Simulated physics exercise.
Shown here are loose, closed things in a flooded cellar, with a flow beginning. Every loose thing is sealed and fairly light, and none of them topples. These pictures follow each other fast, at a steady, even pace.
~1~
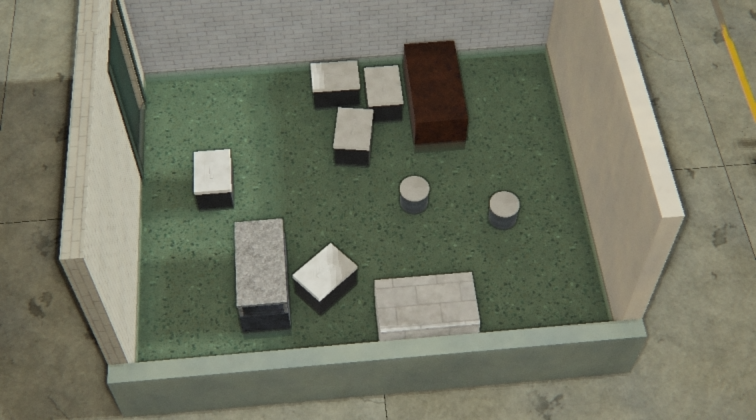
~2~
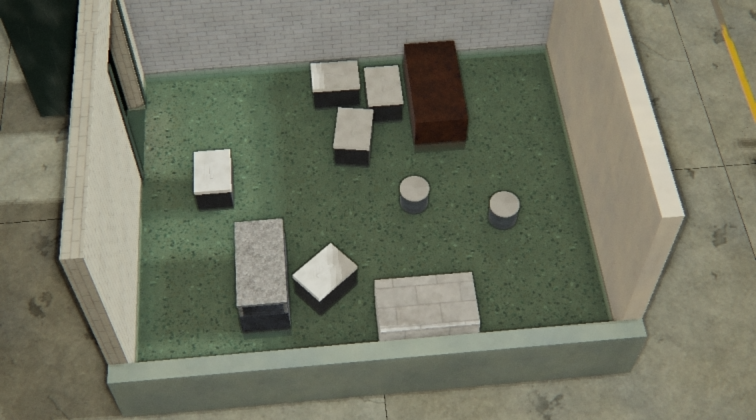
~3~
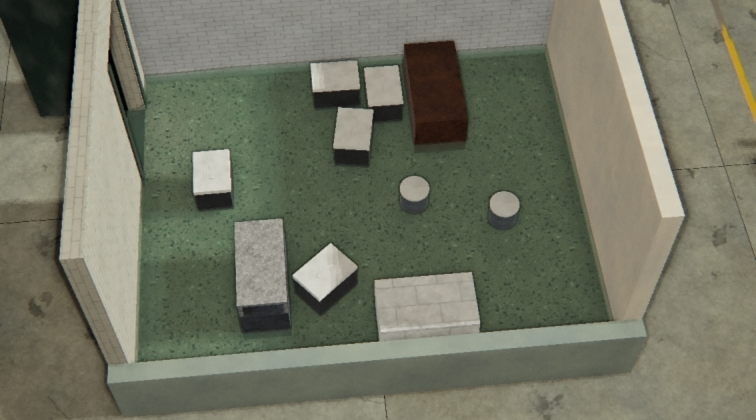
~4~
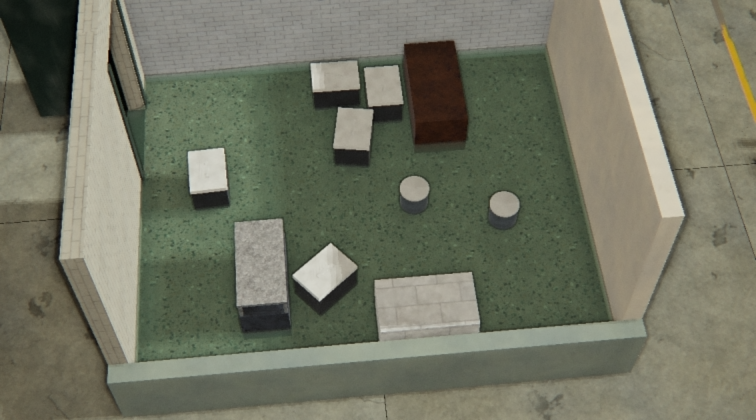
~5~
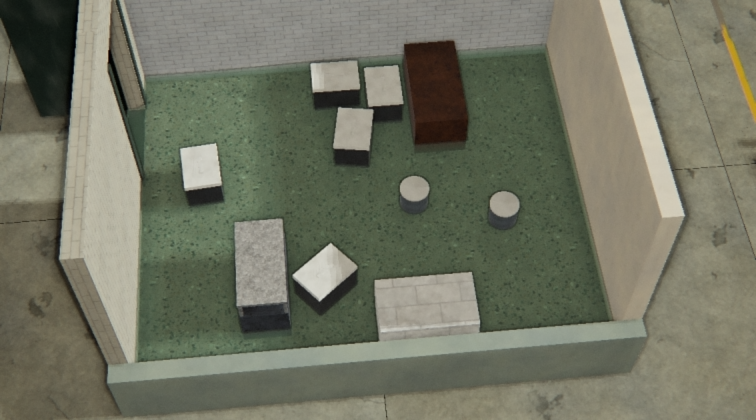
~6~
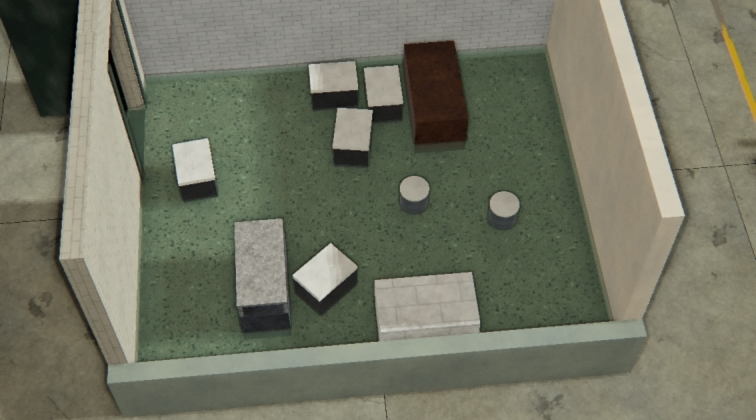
A white-topped box on the left drifts slightly left and away across the green floor.
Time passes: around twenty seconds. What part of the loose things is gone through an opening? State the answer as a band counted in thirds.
Answer: Between one and two thirds.
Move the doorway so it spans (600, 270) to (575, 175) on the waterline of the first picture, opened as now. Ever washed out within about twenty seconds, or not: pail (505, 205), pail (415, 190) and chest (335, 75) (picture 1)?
In the order given: Escapes, escapes, remains.
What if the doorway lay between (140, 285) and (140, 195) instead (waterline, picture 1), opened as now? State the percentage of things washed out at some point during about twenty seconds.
Estimate: Close to 40 %.
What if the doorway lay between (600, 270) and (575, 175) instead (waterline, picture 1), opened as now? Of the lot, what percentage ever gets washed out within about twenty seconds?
Close to 70 %, I think.
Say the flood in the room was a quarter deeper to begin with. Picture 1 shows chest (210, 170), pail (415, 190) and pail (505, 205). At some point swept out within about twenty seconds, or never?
In that order: Swept away, swept away, remains.
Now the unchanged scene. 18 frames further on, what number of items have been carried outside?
The number works out to 1.
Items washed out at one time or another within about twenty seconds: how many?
My tally gives 4.
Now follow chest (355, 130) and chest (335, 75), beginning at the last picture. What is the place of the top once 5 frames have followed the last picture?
I'd say around (323, 121) for the first and around (298, 74) for the second.
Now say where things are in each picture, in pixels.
The first frame shows a chest at (212, 170), afloat; a chest at (335, 75) floats; 0 of 7 have shifted.
The second frame shows a chest at (212, 170), afloat; a chest at (335, 75), afloat; 0 of 7 have shifted.
The third frame shows a chest at (211, 171), afloat; a chest at (335, 75), afloat; 0 of 7 have shifted.
The fourth frame shows a chest at (207, 169) floats, close to its start; a chest at (335, 75), afloat; 1 of 7 have shifted.
The fifth frame shows a chest at (200, 166) floats, close to its start; a chest at (335, 75), afloat; 1 of 7 have shifted.
The sixth frame shows a chest at (193, 161) floats, close to its start; a chest at (333, 76), afloat; 1 of 7 have shifted.
A moment on, 1 of 7 are out; 6 afloat.
Next, 1 of 7 are out; 6 afloat.
Later, 3 of 7 are out; 4 afloat.
In the end, 4 of 7 are out; 3 afloat.
